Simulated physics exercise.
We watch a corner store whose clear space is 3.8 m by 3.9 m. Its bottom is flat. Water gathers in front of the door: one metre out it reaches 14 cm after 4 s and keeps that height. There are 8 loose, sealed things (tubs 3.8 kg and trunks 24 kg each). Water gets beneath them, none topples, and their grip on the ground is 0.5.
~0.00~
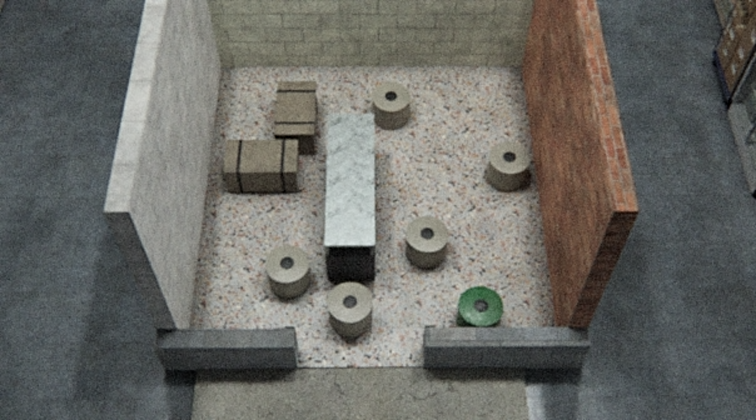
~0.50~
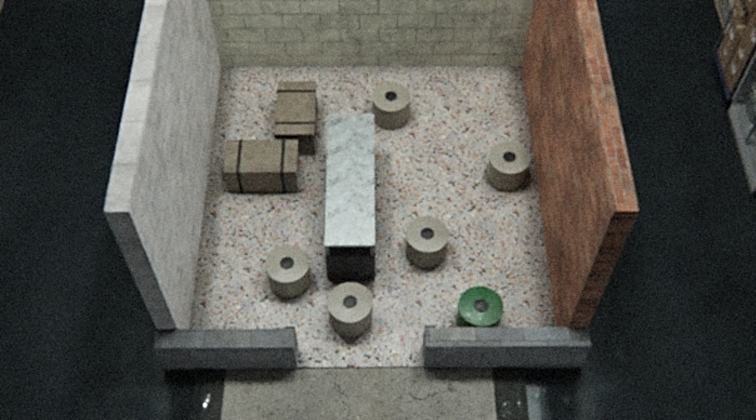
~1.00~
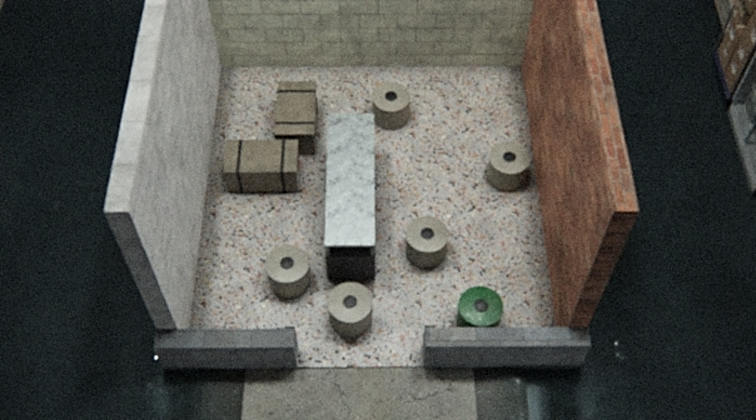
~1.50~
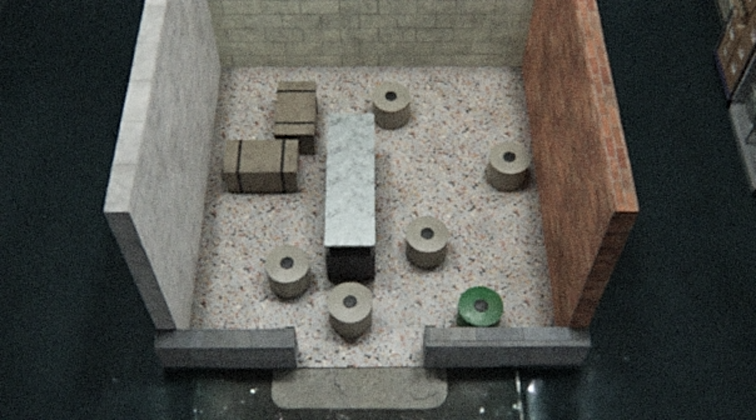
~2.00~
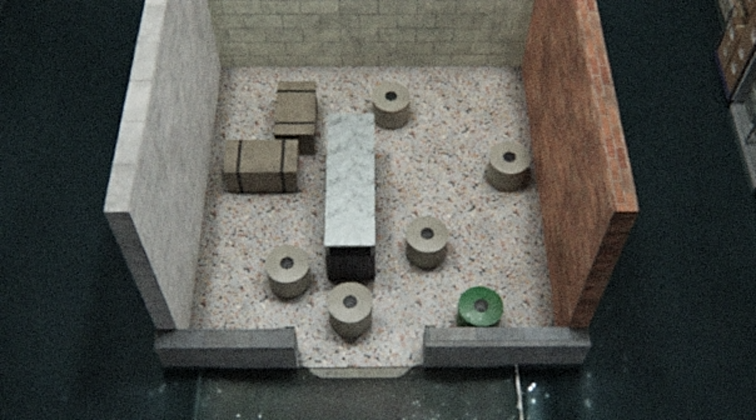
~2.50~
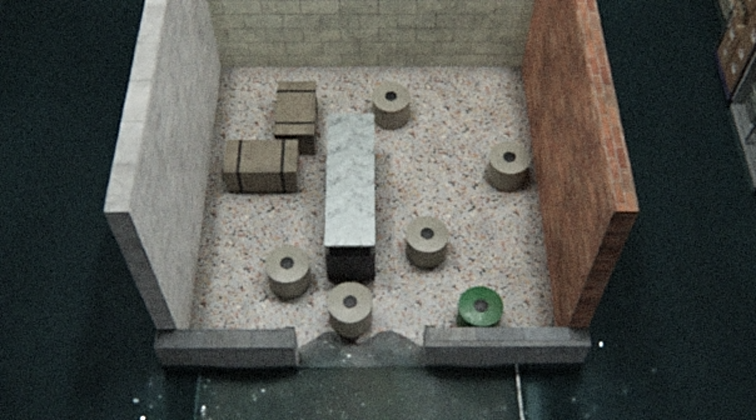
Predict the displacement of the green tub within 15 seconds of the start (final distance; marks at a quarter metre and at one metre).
Green tub slides a little.
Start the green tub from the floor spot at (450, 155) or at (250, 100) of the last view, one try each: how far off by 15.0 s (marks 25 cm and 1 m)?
In turn: It travels far; it holds its place.
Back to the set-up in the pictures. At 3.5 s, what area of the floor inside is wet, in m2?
About 1.0 m2.
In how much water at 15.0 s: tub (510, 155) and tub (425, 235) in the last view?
Roughly 10 and 11 cm.
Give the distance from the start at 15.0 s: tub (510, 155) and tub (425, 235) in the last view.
In that order: 250 cm, 300 cm.
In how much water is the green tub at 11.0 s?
About 4 cm.
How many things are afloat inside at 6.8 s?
I count 2.
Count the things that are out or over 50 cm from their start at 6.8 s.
By then 3.
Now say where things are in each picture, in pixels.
In the first picture, the green tub at (481, 306), on the bottom; 0.0 m2 under water; 0 of 8 have shifted.
In the second picture, the green tub at (481, 306) rests on the ground; water covers 0.0 m2; 0 of 8 have shifted.
In the third picture, the green tub at (481, 306), on the bottom; water covers 0.0 m2; 0 of 8 have shifted.
In the fourth picture, the green tub at (481, 306), on the bottom; water covers 0.0 m2; 0 of 8 have shifted.
In the fifth picture, the green tub at (481, 306), on the bottom; water covers 0.0 m2; 0 of 8 have shifted.
In the sixth picture, the green tub at (481, 306) rests on the ground; water covers 0.1 m2; 0 of 8 have shifted.
After 3.5 s the green tub is near (481, 306), 0.0 m from its start, aground; 0 afloat.
After 6.8 s the green tub is near (481, 306), 0.0 m from its start, aground; 2 afloat.
After 11.0 s the green tub is near (474, 296), 0.1 m from its start, afloat; 6 afloat.
After 15.0 s the green tub is near (533, 278), 0.6 m from its start, afloat; 8 afloat.
